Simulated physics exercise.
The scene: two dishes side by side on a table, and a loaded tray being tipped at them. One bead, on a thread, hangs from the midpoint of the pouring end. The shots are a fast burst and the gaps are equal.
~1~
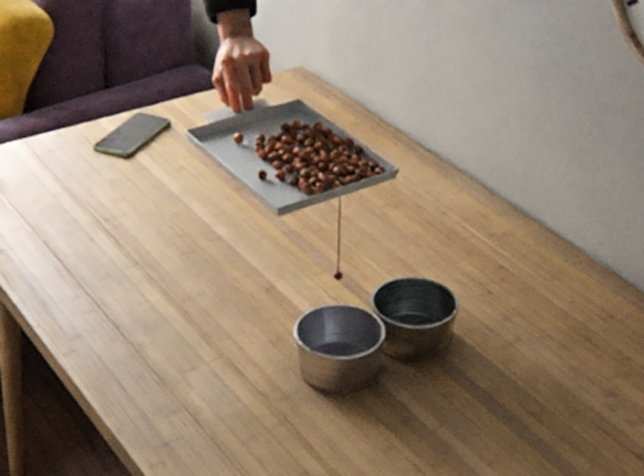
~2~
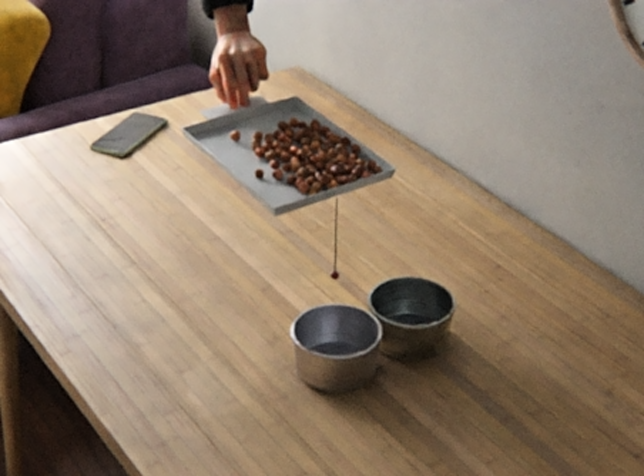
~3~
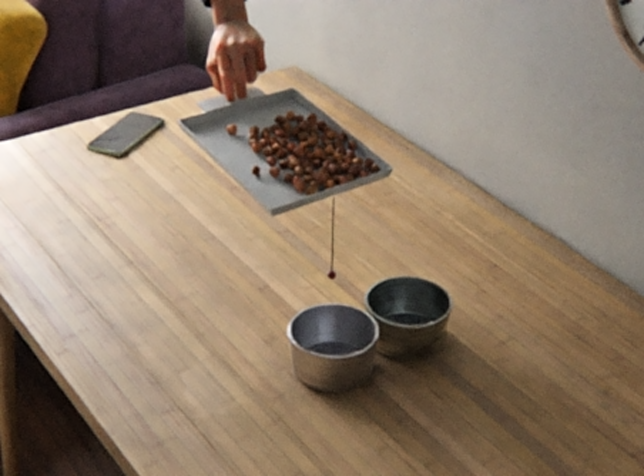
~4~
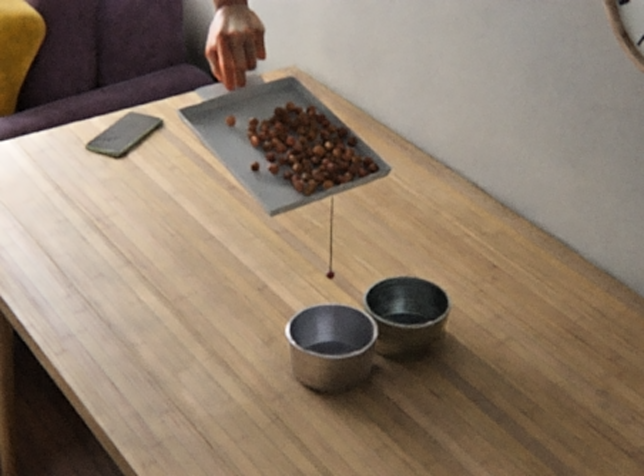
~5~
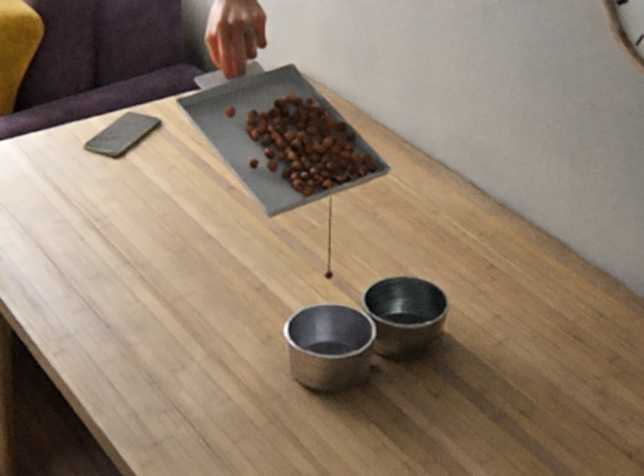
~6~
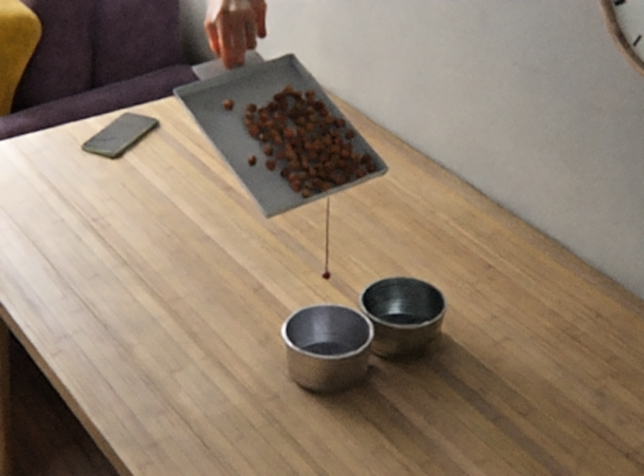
Hand gradually tilting a grey tray of hazelnuts above two metal bowls on a wooden table, a bead hanging beneath on a thread.
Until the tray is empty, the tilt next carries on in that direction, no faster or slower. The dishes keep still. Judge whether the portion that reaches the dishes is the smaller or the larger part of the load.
Between them the dishes get the bulk of it.
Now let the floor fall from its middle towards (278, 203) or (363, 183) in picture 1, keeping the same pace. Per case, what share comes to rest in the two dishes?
The share is 10 per cent in the first and 30 per cent in the second.
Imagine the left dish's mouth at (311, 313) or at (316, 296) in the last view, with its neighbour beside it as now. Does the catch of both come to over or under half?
The first try: Over half. The second: Less than half.
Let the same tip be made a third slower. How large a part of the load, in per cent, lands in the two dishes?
It comes to 70 per cent or so.
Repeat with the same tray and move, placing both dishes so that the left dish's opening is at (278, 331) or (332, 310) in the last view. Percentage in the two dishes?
It comes to near 80 per cent the first time and near 70 per cent the second time.
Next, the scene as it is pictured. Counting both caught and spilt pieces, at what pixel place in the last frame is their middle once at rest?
At about (348, 350), give or take.
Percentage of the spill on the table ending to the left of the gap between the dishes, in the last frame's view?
I reckon around 80 per cent.
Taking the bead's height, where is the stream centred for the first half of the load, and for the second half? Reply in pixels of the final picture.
Earlier portion about (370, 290); later portion about (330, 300).
Shortly afterwards, tray tipped steeply; all but a few on the tray; only a few in the left dish; only a few in the air.
Next, tray tipped right over; all but a few on the tray; only a few in the left dish; only a few outside both; only a few in the air.
Some moments later, tray tipped past a quarter turn; near a third in the left dish; near a third in the right dish; near a quarter outside both.
In the end, tray tipped past a quarter turn; near a third in the left dish; near a third in the right dish; near a quarter outside both.
